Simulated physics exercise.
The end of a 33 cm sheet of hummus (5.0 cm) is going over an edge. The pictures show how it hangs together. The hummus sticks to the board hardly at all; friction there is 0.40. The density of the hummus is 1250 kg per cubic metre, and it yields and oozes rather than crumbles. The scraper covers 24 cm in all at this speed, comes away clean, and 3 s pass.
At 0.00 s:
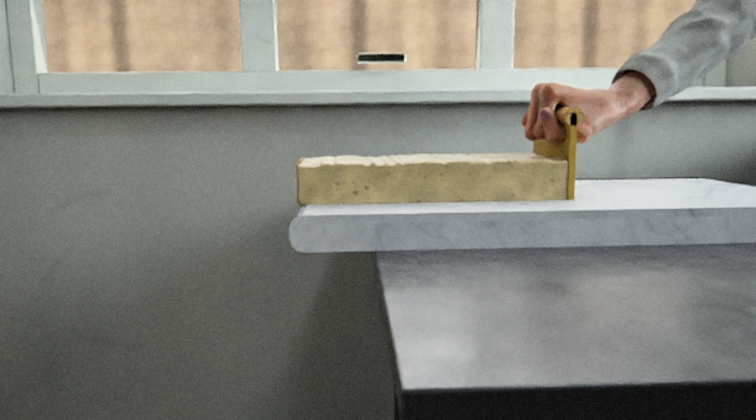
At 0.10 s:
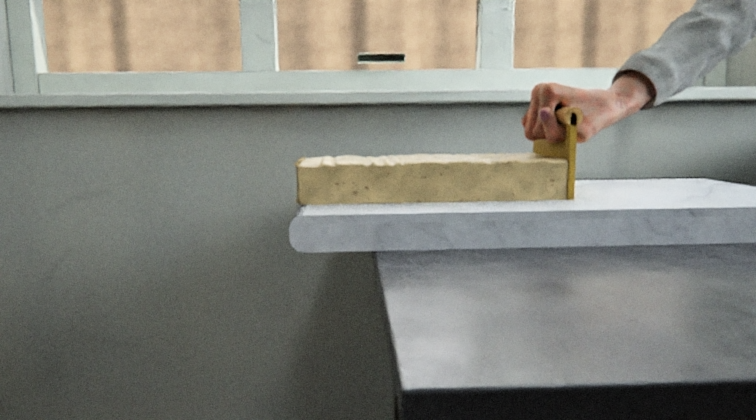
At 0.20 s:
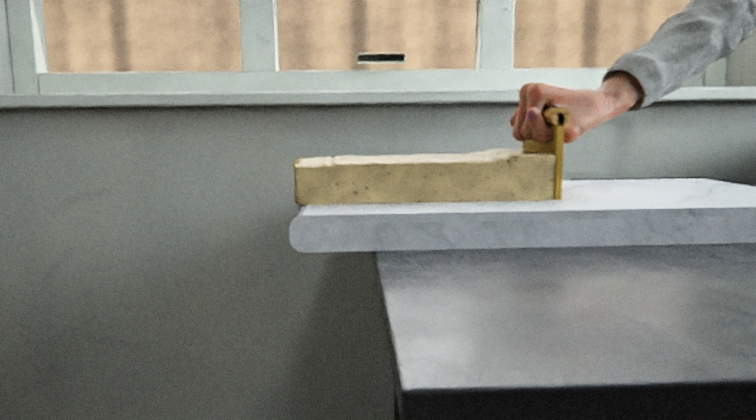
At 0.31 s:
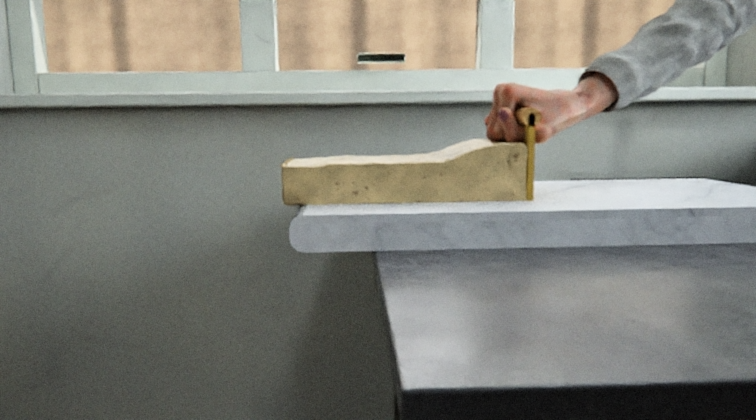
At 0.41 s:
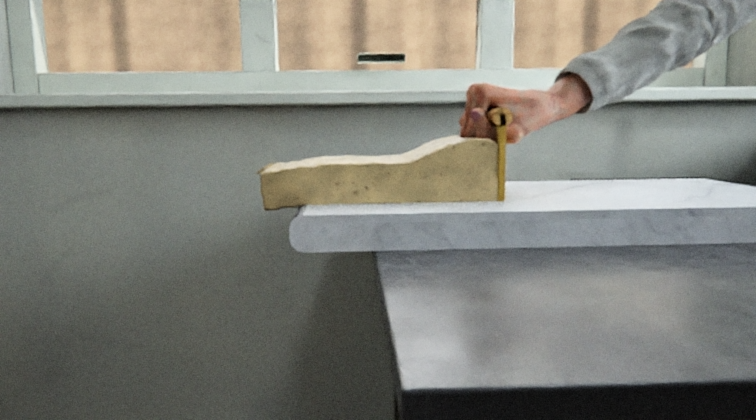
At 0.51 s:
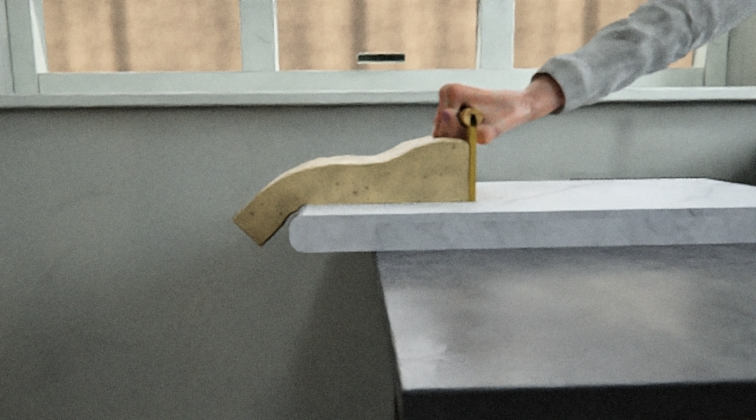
A hand pushes a beige slab left with a scraper, and its front bends over the board's edge.
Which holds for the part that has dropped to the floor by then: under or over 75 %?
Expect over 75 %.
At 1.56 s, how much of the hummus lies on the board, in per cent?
About 0 %.
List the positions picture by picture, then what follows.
The first frame shows foot of the scraper at (568, 200), not yet moved; front end of the hummus at (296, 182).
The second frame shows foot of the scraper at (568, 200), not yet moved; front end of the hummus at (296, 182).
The third frame shows foot of the scraper at (555, 200), moved 1.6 cm; front end of the hummus at (294, 183).
The fourth frame shows foot of the scraper at (527, 201), moved 5.0 cm; front end of the hummus at (282, 171), 4 % of it past the edge, in one piece.
The fifth frame shows foot of the scraper at (498, 201), moved 8.5 cm; front end of the hummus at (259, 181), 12 % of it past the edge, in one piece.
The sixth frame shows foot of the scraper at (469, 202), moved 12 cm; front end of the hummus at (235, 224), 24 % of it past the edge, in one piece.
By 0.82 s, 44 % lies on the board and 34 % has fallen.
By 1.19 s, none lies on the board and 64 % has fallen.
By 1.56 s, none lies on the board and 100 % has fallen.
By 1.93 s, none lies on the board and 100 % has fallen.
By 3.93 s, at the end, none lies on the board and 100 % has fallen.
